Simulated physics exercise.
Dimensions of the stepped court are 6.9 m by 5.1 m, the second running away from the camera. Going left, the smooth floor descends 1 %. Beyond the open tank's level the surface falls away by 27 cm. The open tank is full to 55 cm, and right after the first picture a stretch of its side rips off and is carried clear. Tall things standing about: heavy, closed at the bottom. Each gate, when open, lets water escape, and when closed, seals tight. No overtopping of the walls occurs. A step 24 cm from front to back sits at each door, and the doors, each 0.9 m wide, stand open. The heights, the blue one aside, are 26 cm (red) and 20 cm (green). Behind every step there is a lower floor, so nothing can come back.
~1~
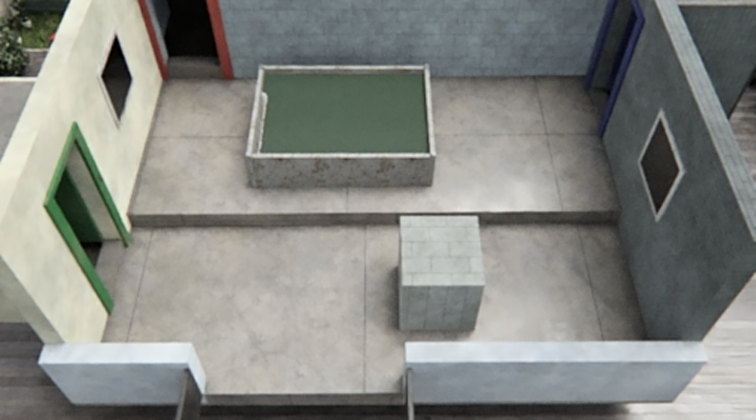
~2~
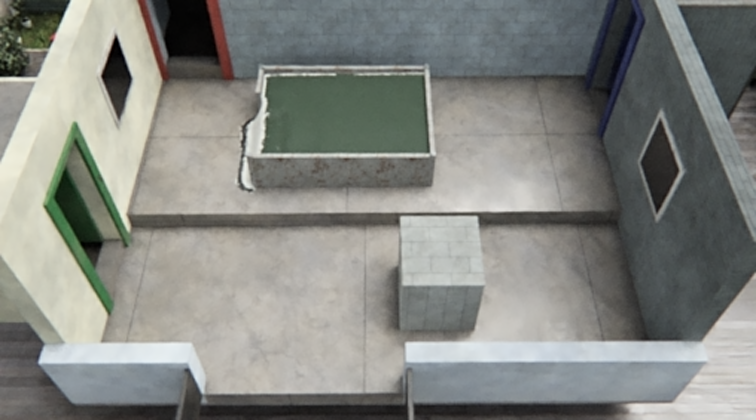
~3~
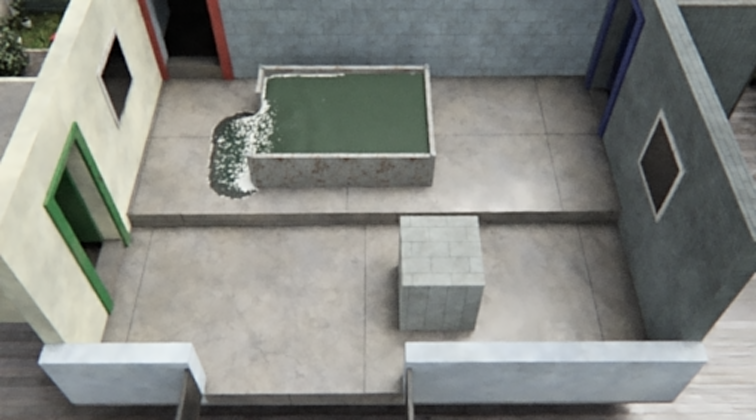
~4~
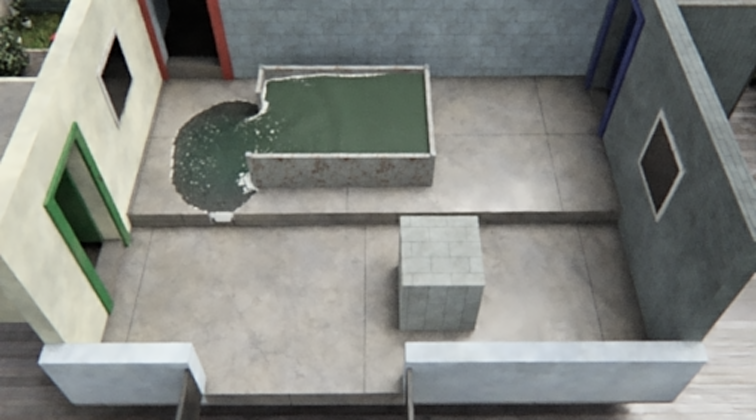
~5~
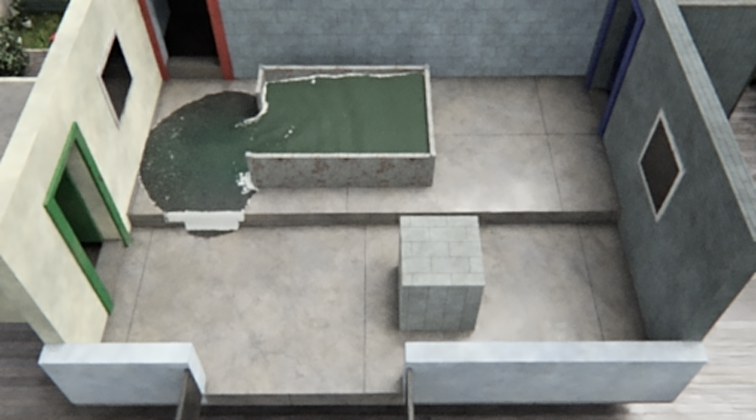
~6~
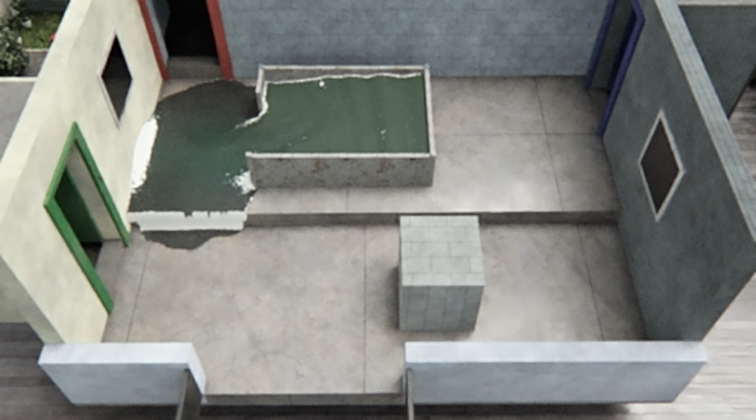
Stepped walled court, green water bursting from the left side of an open tank, spreading across floor and over the step.
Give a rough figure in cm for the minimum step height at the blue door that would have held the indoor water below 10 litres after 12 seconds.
8.5 cm.
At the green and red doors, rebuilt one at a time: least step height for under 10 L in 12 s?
Some 16 cm for green, some 29 cm for red.
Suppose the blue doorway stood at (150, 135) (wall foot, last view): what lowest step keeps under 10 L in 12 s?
Roughly 32 cm, give or take.
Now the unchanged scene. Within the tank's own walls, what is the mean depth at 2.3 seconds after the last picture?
Some 23 cm.
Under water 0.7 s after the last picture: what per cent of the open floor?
Some 20 per cent is wet.
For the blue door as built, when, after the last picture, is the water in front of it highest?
That happens close to 4.5 s on the clock.
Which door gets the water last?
Last: Blue.
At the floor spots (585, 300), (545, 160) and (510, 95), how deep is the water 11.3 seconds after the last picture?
That's 6, 2 and 3 cm, in the order given.
Then, 0.7 s after the last picture water covers 20 % of the floor, deepest (38 cm) near (141, 163); it has not reached the blue door.
Then, 2.3 s after the last picture water covers 35 % of the floor, deepest (37 cm) near (97, 362); it has not reached the blue door.
Then, 11.3 s after the last picture water covers 90 % of the floor, deepest (12 cm) near (93, 376); 3 cm at the blue door, 31 litres in over its 6 cm step.
At the blue door as built, the water peaked near 12 cm, 4.7 s after the last picture.
Run again over the same 12 s with other heights there, 21 litres in over 7 cm, 7 litres over 9.5 cm. The limit of 10 litres is kept from about 8.5 cm up.
